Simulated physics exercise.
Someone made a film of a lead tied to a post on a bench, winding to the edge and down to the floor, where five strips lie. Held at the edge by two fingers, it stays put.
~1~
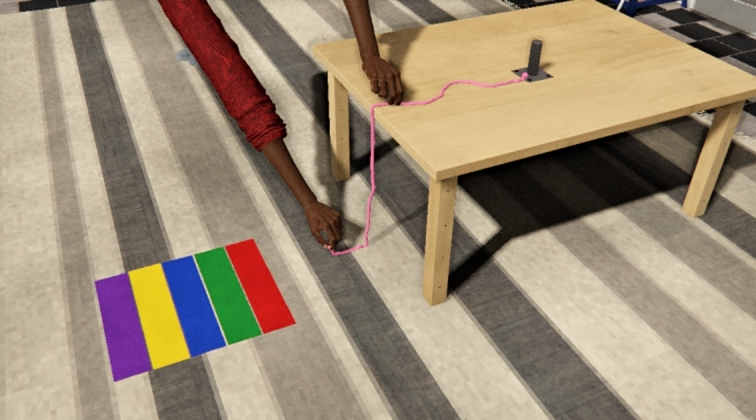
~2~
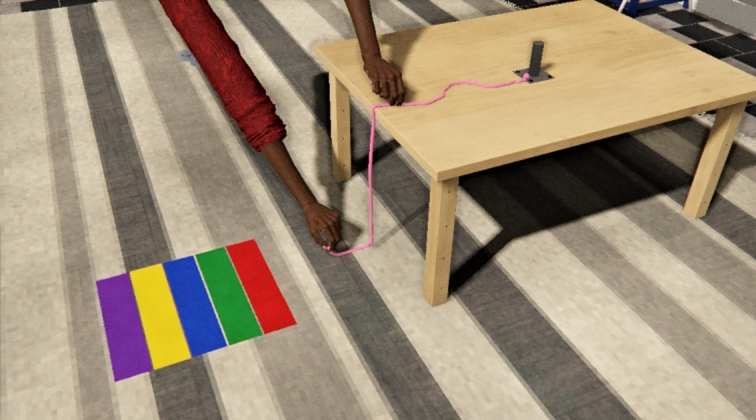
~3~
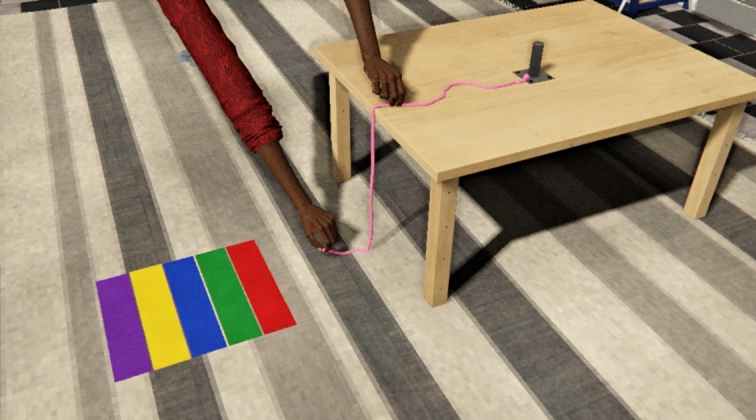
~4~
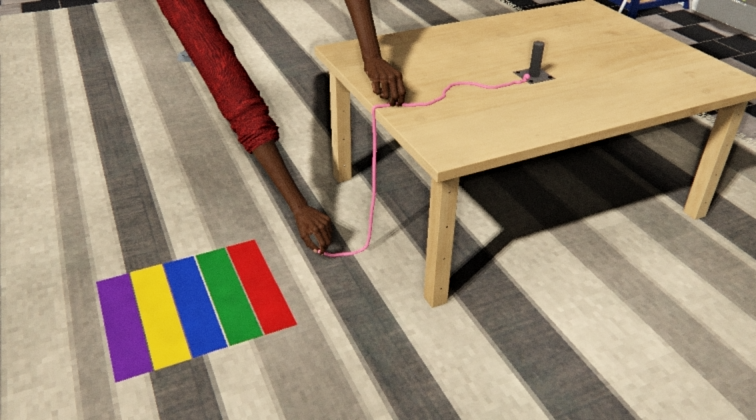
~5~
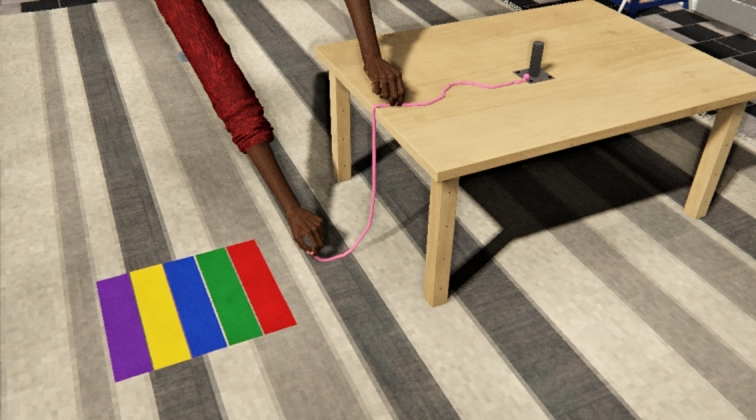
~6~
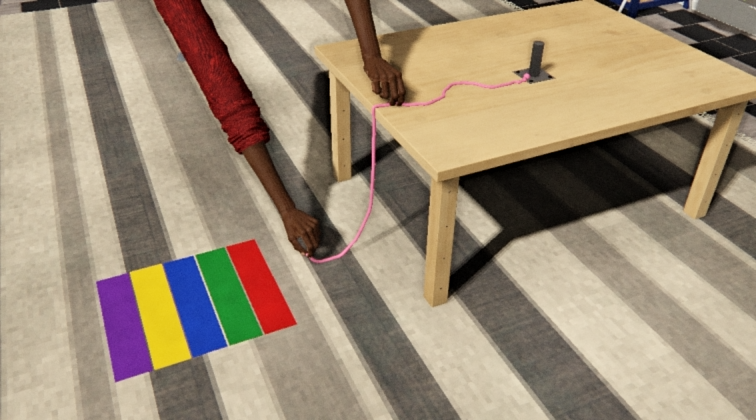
On a striped floor beside a wooden table, one hand rests at the table's edge over a pink cord tied to a dark post, while another holds the cord's end near five coloured strips. The lower hand slides a short way left, toward the red strip, and the hanging cord bends into a smoother curve.
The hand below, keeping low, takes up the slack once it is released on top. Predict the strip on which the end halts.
The blue strip.
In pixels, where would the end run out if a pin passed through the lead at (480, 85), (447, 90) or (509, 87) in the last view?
First try near (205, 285), second near (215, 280), third near (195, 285).
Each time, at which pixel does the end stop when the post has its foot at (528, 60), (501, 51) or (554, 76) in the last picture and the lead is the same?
Try by try, around (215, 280), (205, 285) and (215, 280).
Soon after, end near (245, 272); over red.
Then, end near (211, 282); over green.
At full stretch, end near (191, 287); over blue. Over blue.
